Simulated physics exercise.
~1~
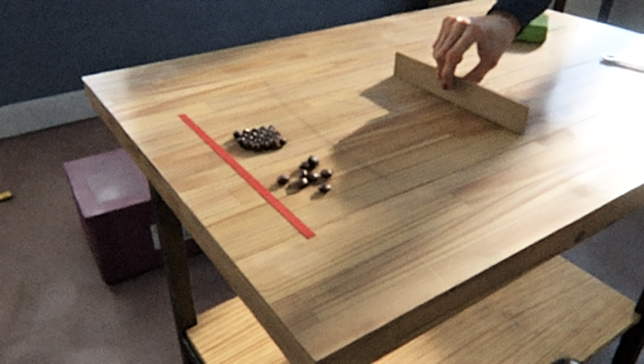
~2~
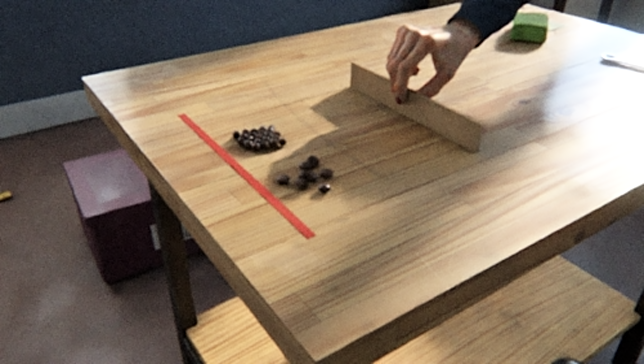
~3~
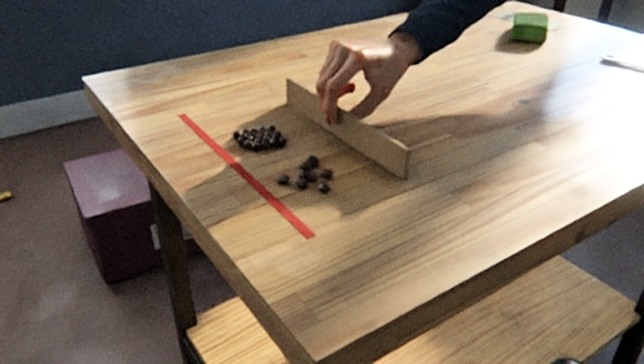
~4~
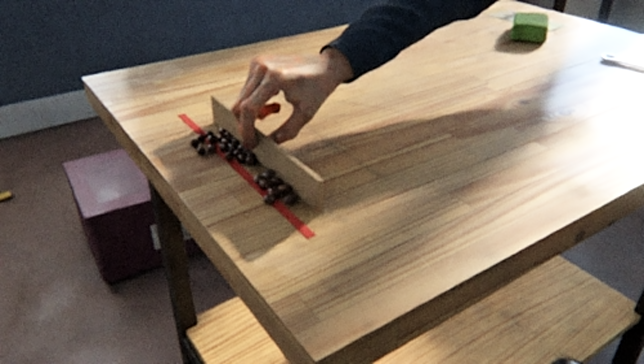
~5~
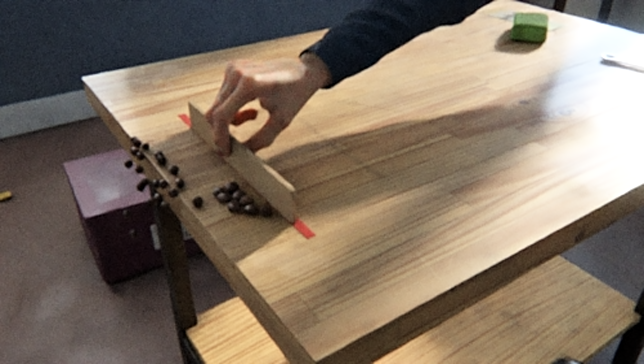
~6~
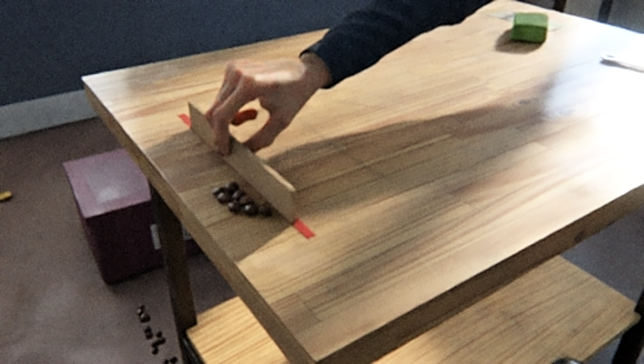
On a wooden table, a hand slides an upright piece of card left toward a red tape line, pushing two clusters of small dark beads; the card stops at the tape, the farther cluster spills over the edge toward the floor, and the nearer one stays on the table.
